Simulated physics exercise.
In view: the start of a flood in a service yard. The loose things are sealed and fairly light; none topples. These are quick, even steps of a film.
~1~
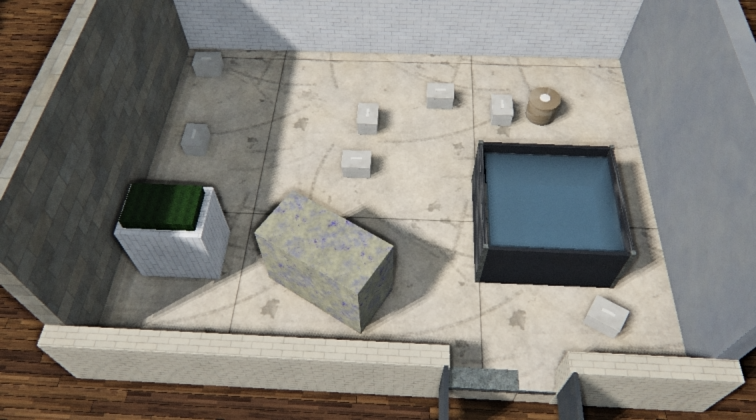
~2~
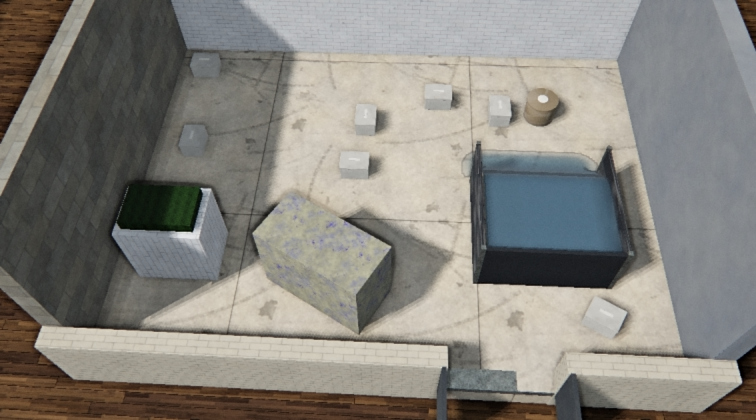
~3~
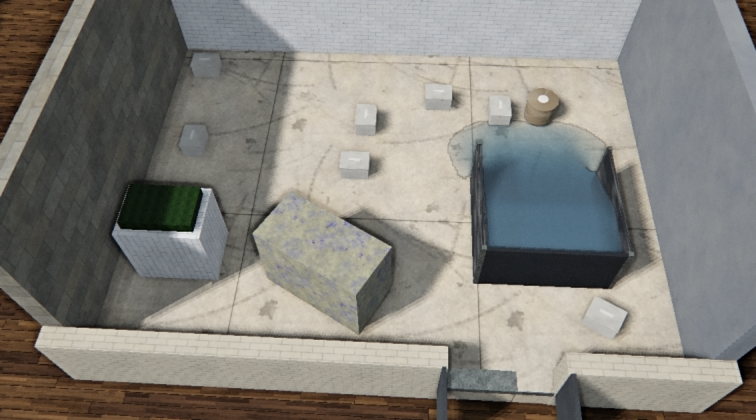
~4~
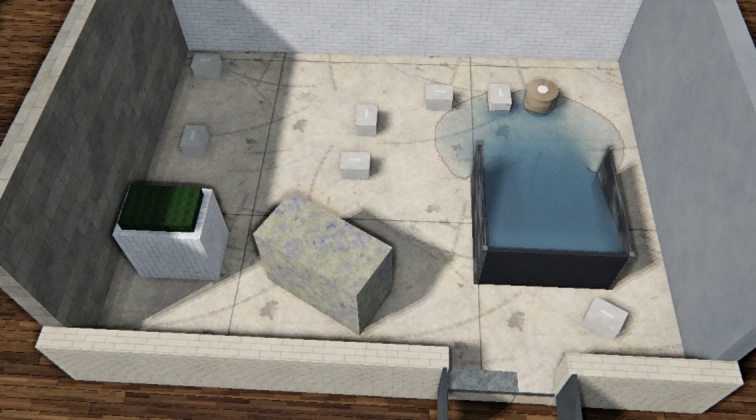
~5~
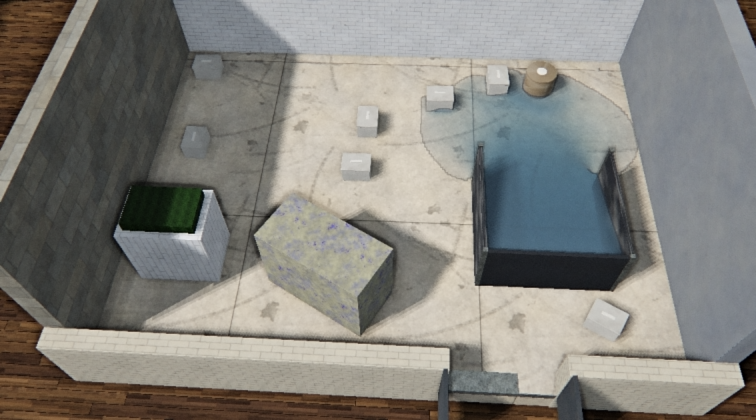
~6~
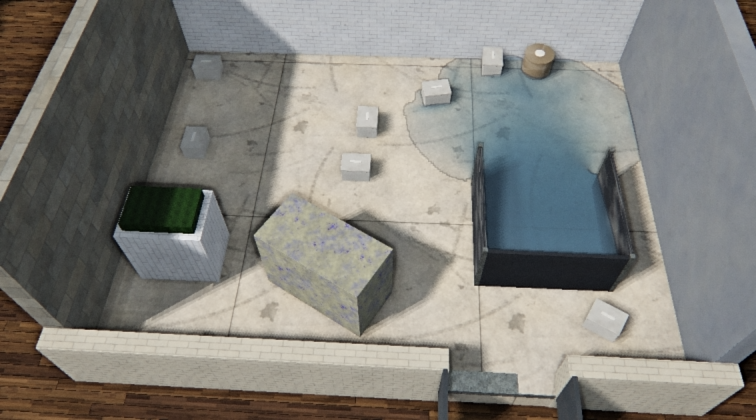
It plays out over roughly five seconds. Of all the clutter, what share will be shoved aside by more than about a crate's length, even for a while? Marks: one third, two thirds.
It is two thirds or more.
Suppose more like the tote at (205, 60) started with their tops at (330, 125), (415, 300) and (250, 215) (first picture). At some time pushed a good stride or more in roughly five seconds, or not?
As listed: Pushed that far, under that, short of that.
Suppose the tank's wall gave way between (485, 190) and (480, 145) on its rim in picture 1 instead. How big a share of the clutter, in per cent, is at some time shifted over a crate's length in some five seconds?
About 50 per cent.
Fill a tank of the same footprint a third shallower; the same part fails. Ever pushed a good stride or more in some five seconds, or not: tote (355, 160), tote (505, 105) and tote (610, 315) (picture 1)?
As listed: Not that far, yes, less than that.
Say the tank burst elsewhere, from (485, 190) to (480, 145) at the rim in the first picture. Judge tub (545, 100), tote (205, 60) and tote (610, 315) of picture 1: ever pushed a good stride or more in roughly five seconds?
One after the other: Not that far, that far or more, never so far.
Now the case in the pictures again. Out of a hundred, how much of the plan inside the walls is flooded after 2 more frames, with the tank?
Close to 30 %.
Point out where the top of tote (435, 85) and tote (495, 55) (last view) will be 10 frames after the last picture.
Roughly at (280, 61) and (431, 45).
A moment on, 3 of 8 are well off their spots; 2 afloat.
Next, 3 of 8 are well off their spots; 3 afloat.
Later, 2 of 8 are well off their spots; 4 afloat.
In the end, 6 of 8 are well off their spots, and 7 have been at some point; 5 afloat.
